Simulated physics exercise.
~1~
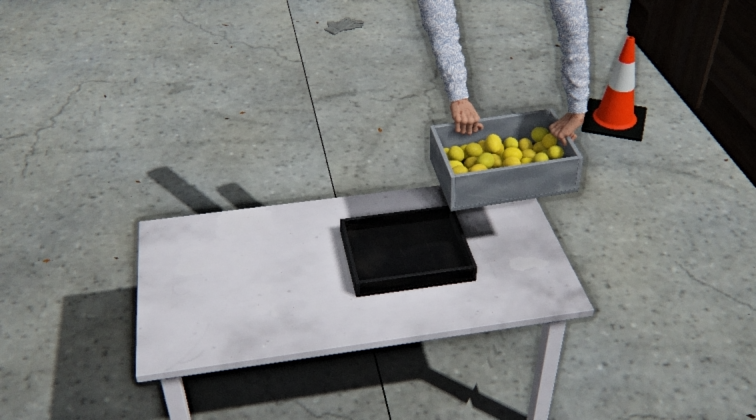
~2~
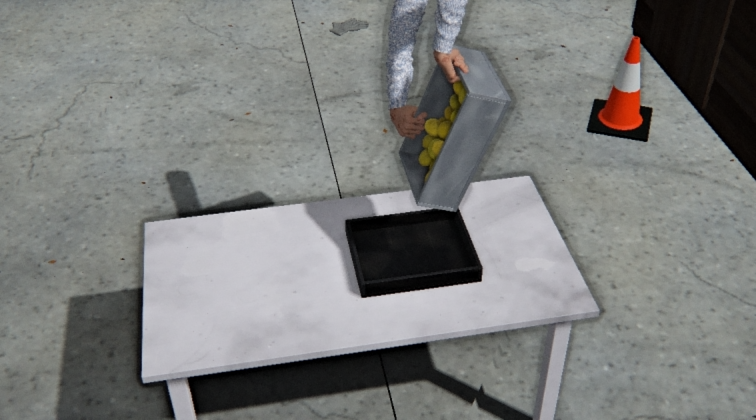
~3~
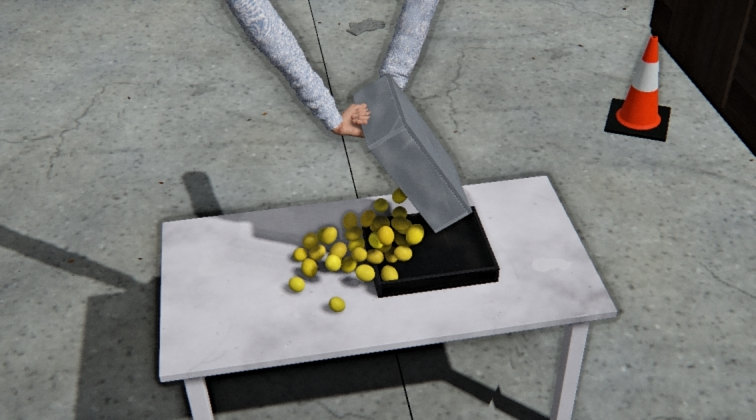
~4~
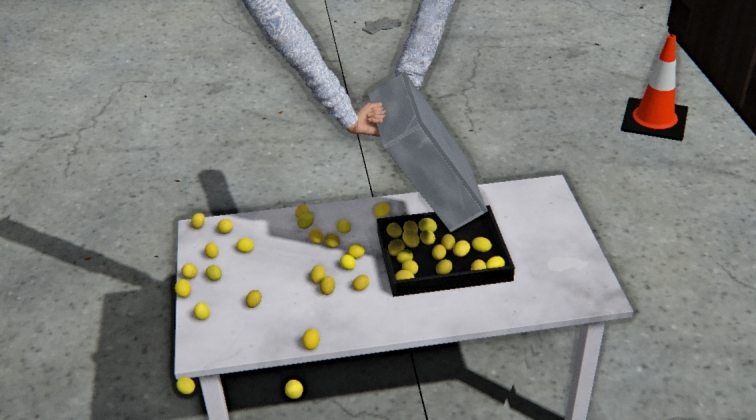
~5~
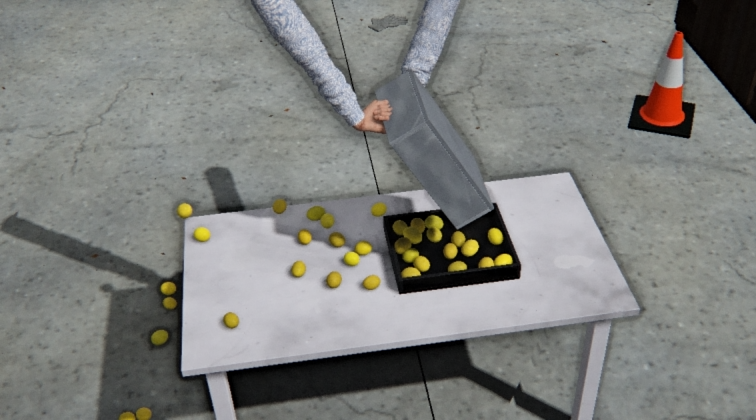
At the start, two hands hold a grey box full of small yellow balls beside an empty black tub on a pale table, with an orange and white traffic cone standing behind. The hands bring the box leftward over the tub and tip it steeply. As it turns almost upside down, the balls pour out in a cluster, many landing left of the tub. Some settle inside the tub while others scatter across the tabletop and roll off its edges. In the end, the box stays tilted above the partly filled tub, with more balls outside it than in.
